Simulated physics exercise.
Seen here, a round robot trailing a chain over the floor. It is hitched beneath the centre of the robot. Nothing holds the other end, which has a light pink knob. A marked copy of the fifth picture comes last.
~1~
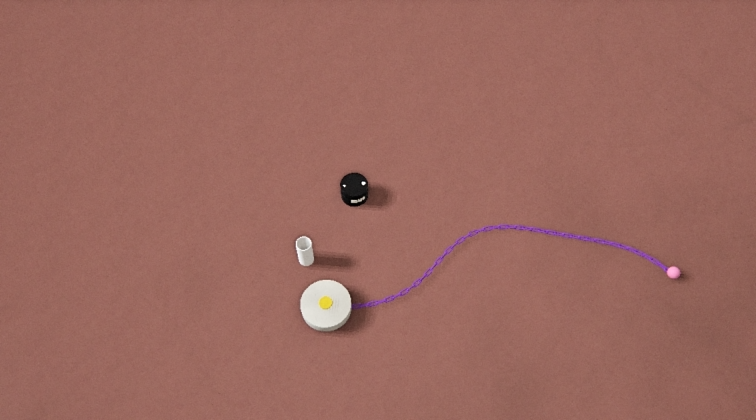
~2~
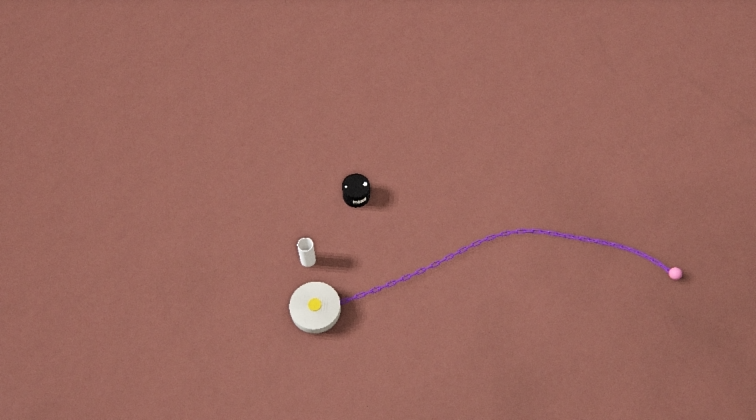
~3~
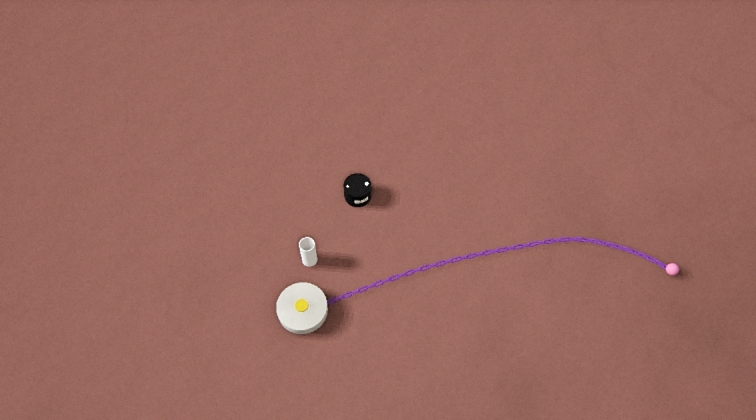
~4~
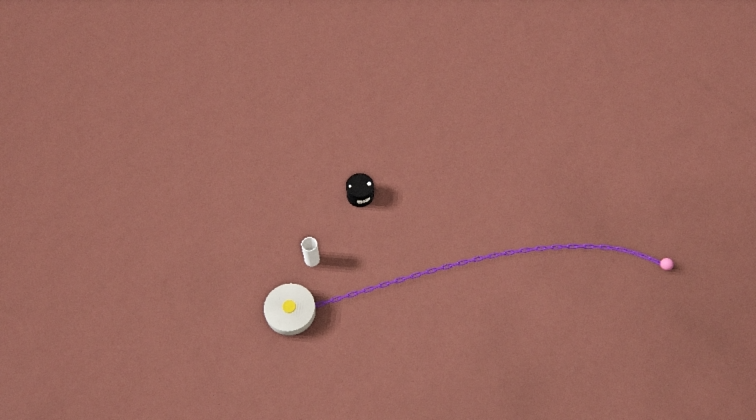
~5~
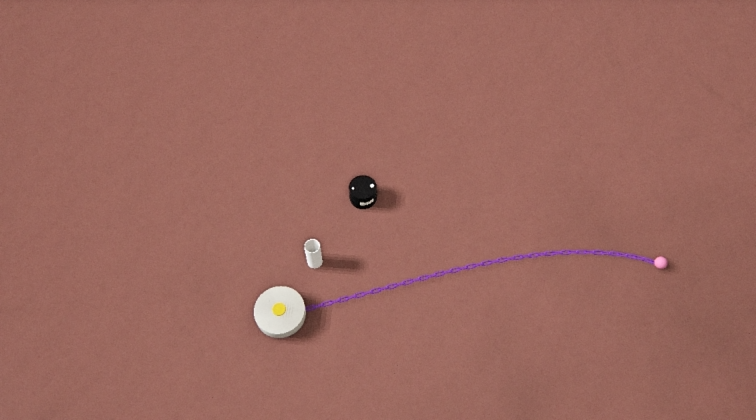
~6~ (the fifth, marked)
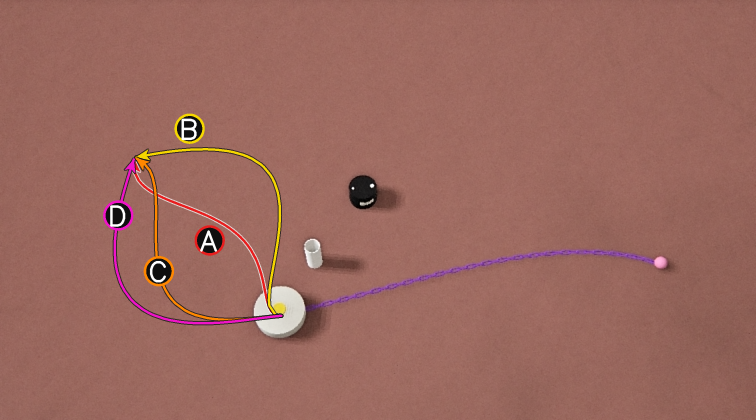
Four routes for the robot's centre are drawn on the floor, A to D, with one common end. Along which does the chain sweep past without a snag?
Only D misses them all.
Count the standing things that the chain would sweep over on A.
In all, one.
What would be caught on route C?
It meets the white post.
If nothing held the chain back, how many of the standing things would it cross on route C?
One.
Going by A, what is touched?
It meets the white post.
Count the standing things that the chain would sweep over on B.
Two.
On the marked copy, A from (281, 316) via (220, 222) to (134, 159); B from (281, 316) via (272, 178) to (136, 157); C from (281, 316) via (159, 271) to (136, 158); D from (281, 316) via (124, 291) to (134, 159).
With D. Early on, robot (154, 313), middle of the chain (359, 295), free end (546, 262).
Further on, robot (113, 223), middle of the chain (287, 288), free end (478, 273).
At the end, robot (132, 153), middle of the chain (261, 259), free end (446, 277); nothing has been touched.
As for the rest, A meets the white post; B meets the white post and black pot; C meets the white post.
